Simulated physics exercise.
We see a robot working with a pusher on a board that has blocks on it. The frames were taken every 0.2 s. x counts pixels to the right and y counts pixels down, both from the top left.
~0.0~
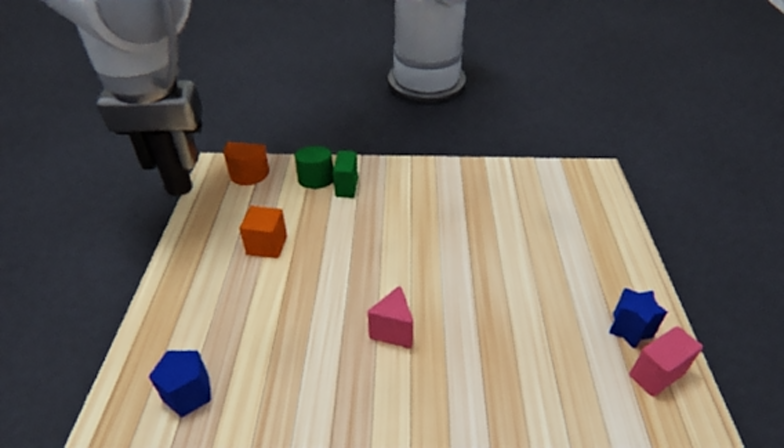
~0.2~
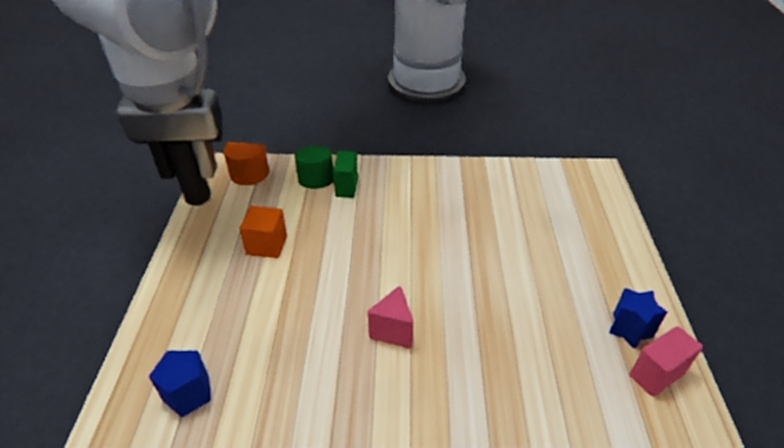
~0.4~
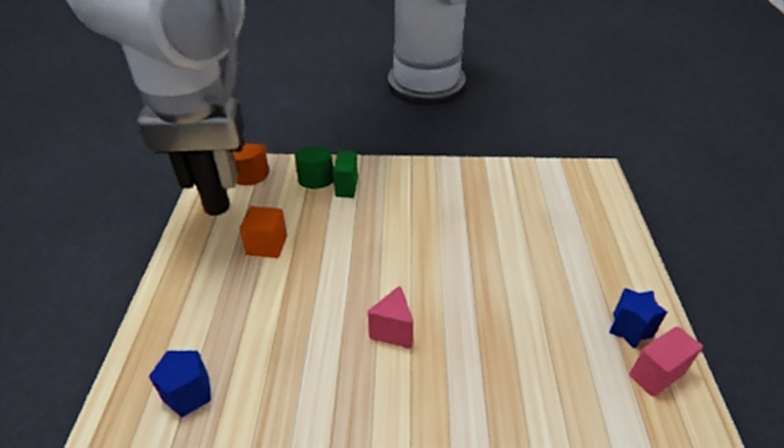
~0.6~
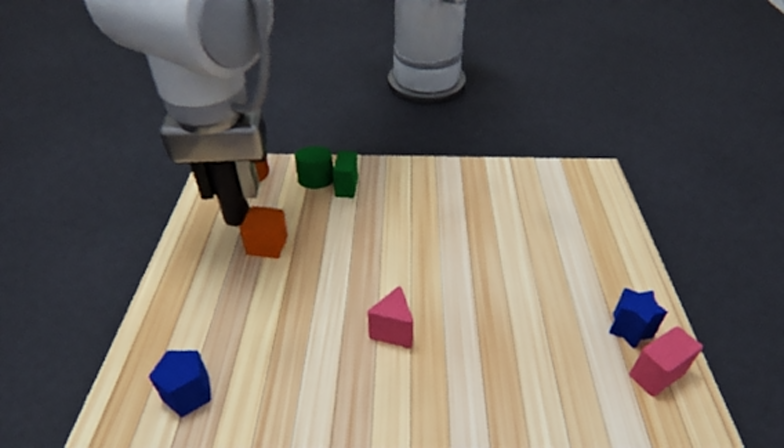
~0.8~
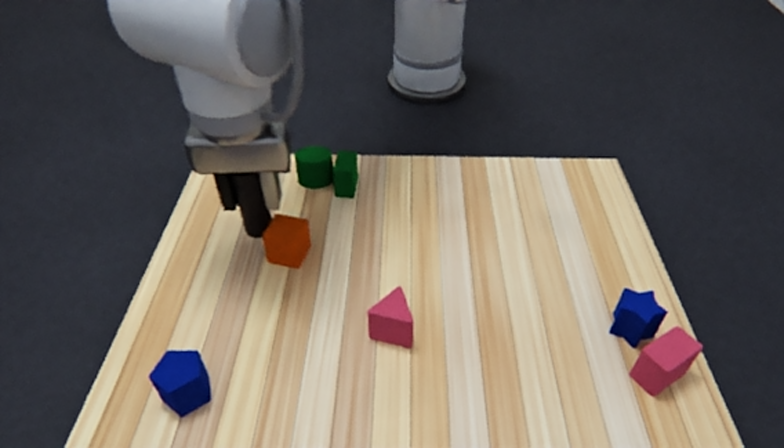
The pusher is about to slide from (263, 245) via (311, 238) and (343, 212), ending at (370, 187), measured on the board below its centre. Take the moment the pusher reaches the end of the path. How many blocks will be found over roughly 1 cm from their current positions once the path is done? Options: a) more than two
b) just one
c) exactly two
That would be c.
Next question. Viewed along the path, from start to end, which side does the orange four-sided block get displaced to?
The answer is right: Facing from the path's start to its end, that's where the orange four-sided block shifts.
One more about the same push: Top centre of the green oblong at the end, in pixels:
At (350, 147).
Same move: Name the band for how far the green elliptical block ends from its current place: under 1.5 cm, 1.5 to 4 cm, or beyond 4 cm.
My estimate: Under 1.5 cm.
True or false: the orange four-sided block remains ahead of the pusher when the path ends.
False - the claim does not hold.
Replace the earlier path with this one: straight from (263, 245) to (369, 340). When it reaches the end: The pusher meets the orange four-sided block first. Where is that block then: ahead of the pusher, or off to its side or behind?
The pusher moves past it.
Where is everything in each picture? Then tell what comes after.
In the first picture, tip of the pusher (180, 189), middles of tops, orange four-sided block (261, 218), green elliptical block (313, 154), green oblong (345, 161).
In the second picture, pusher (198, 199), nothing pushed.
In the third picture, pusher (218, 208), nothing pushed.
In the fourth picture, pusher (238, 219), nothing pushed.
In the fifth picture, pusher (259, 230), orange four-sided block (285, 227), green elliptical block (313, 154), green oblong (345, 161).
On the path given first. One third of the way, pusher (310, 222); orange four-sided block (317, 233), turned 45° clockwise.
Two thirds of the way, pusher (342, 196); orange four-sided block (317, 233), turned 45° clockwise.
At the end, pusher (369, 171); orange four-sided block (317, 233), turned 45° clockwise; green elliptical block unmoved; green oblong (350, 147), turned 55° anticlockwise.
